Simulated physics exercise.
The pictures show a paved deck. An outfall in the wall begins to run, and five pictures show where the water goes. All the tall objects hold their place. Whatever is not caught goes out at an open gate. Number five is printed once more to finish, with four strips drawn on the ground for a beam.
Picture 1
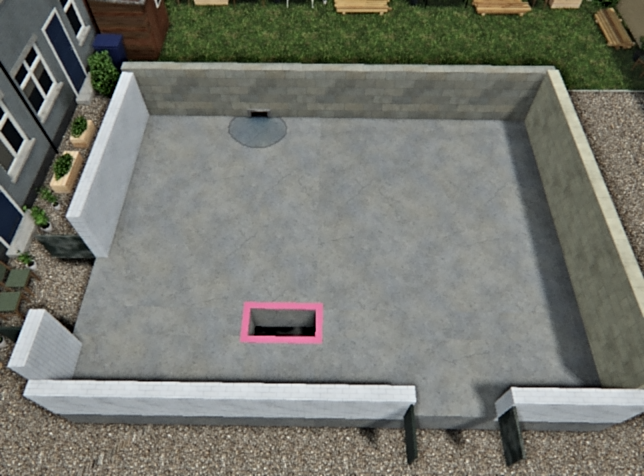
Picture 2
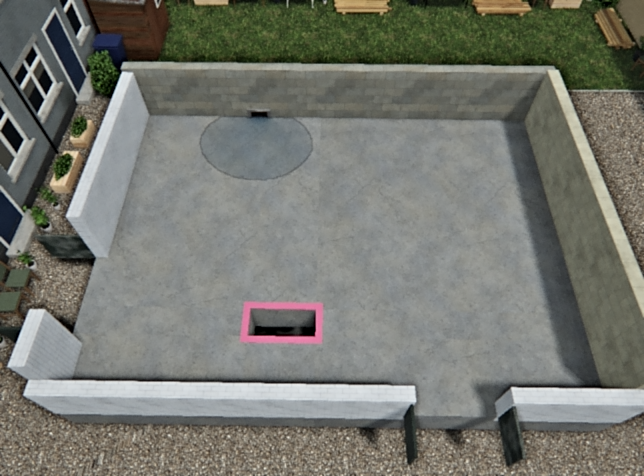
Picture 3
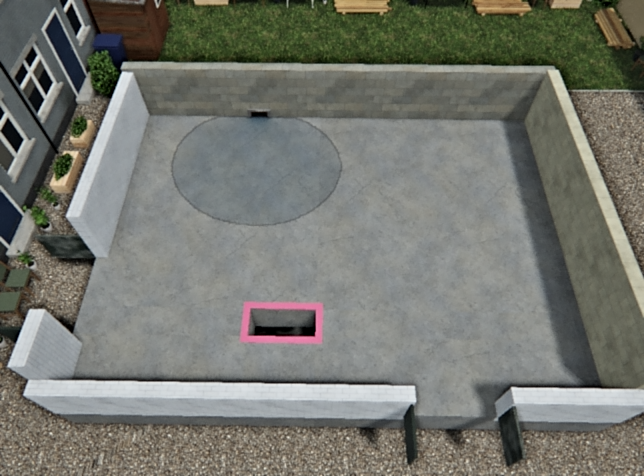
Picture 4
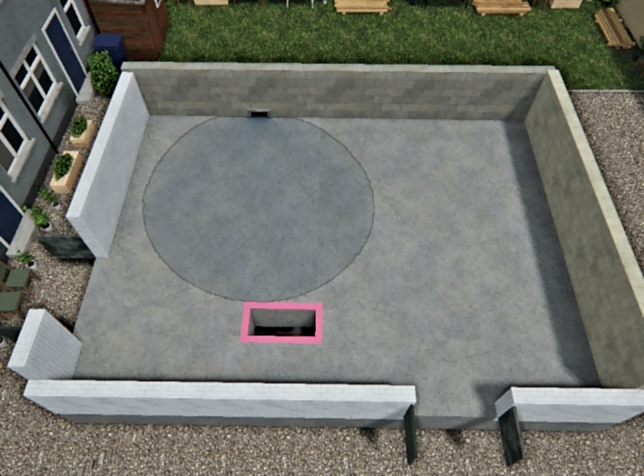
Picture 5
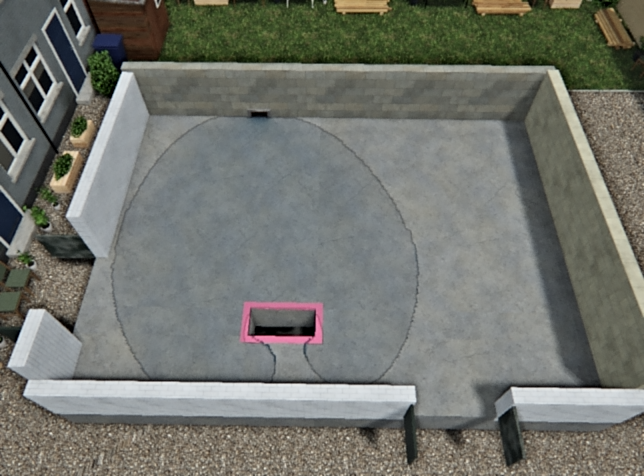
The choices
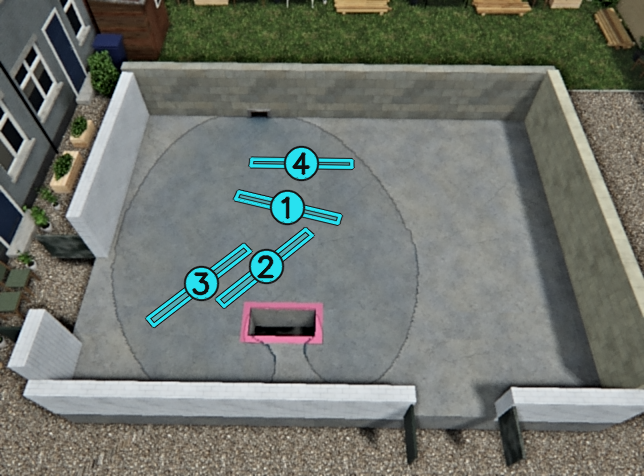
A thin sheet of water spreads from a small dark outlet at the foot of the far wall, left of centre, across a grey paved yard seen from high above by a still camera. Low pale walls with two gaps enclose the paving, with a pink-rimmed gully near the front, grass behind and a house at left. The rounded patch widens steadily toward the front, then surrounds the gully, which takes in water.
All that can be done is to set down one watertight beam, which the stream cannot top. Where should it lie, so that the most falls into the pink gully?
Take 3.
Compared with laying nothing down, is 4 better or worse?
It is worse.
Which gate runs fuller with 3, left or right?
More leaves on the right.
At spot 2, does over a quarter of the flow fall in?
No.
On the marked copy, 1 from (237, 195) to (338, 219); 2 from (220, 302) to (308, 232); 3 from (150, 321) to (246, 248); 4 from (251, 162) to (351, 164).
If 1 is chosen, about 13 % of the stream runs into the pink gully, about 83 % out by the gates.
If 2 is chosen, about 15 % of the stream runs into the pink gully, about 81 % out by the gates.
If 3 is chosen, about 34 % of the stream runs into the pink gully, about 60 % out by the gates.
If 4 is chosen, about 15 % of the stream runs into the pink gully, about 82 % out by the gates.
